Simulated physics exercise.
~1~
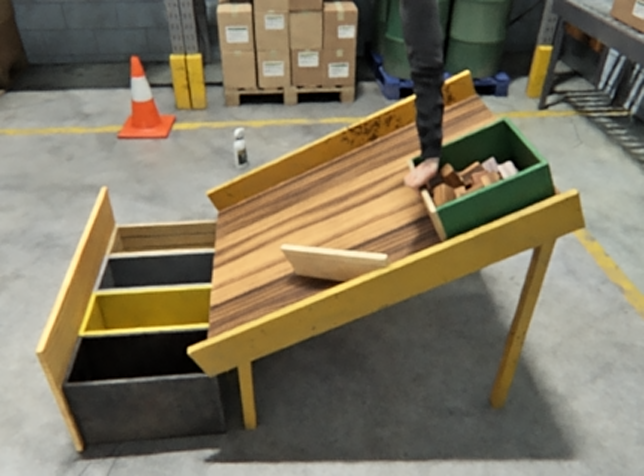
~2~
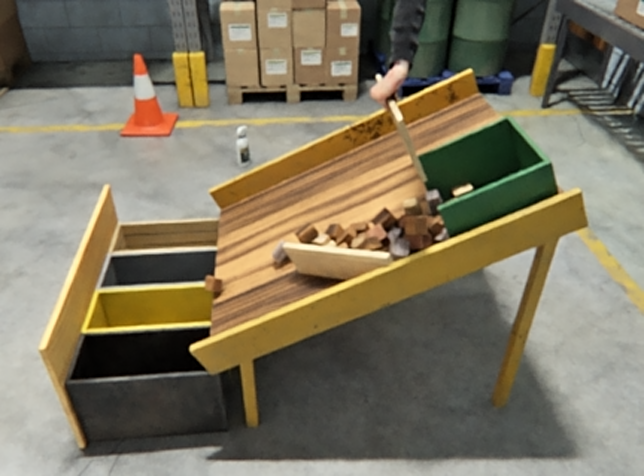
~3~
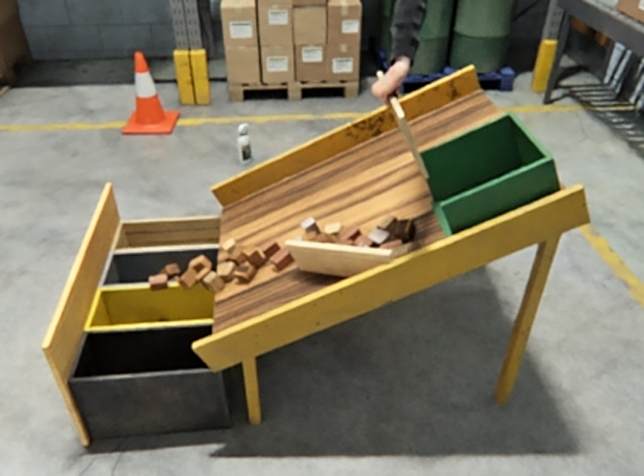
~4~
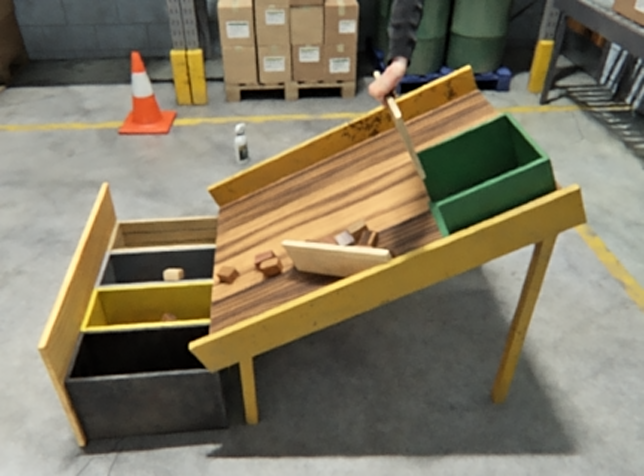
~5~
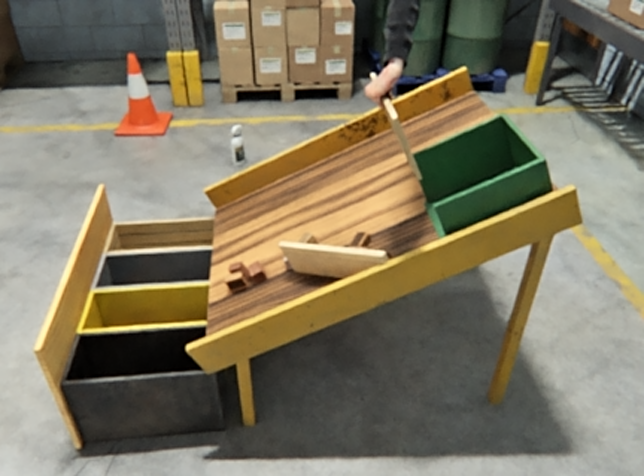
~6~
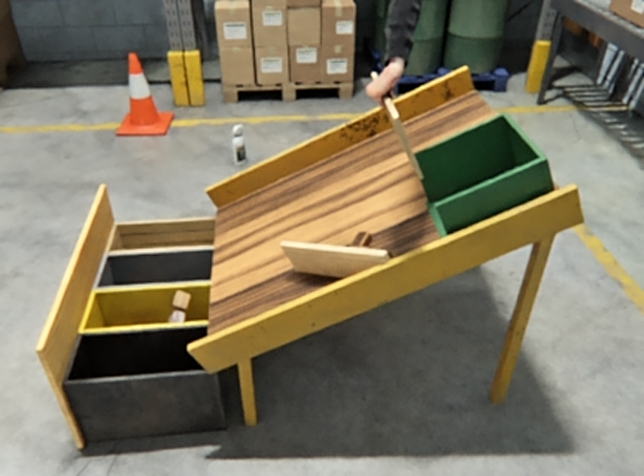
At first, a person's hand holds the gate of a green pen full of wooden blocks at the top of a sloping, walled wooden table. The hand lifts the gate, and the blocks spill down the slope in a cluster toward a pale angled board. Many tumble past its upper side and stream leftward to the low edge, dropping toward the yellow bin and grey tub. The flow thins to a few stragglers while the hand keeps holding the gate up. Finally, a few blocks remain resting behind the board, some show in the yellow bin, and the green pen looks empty.
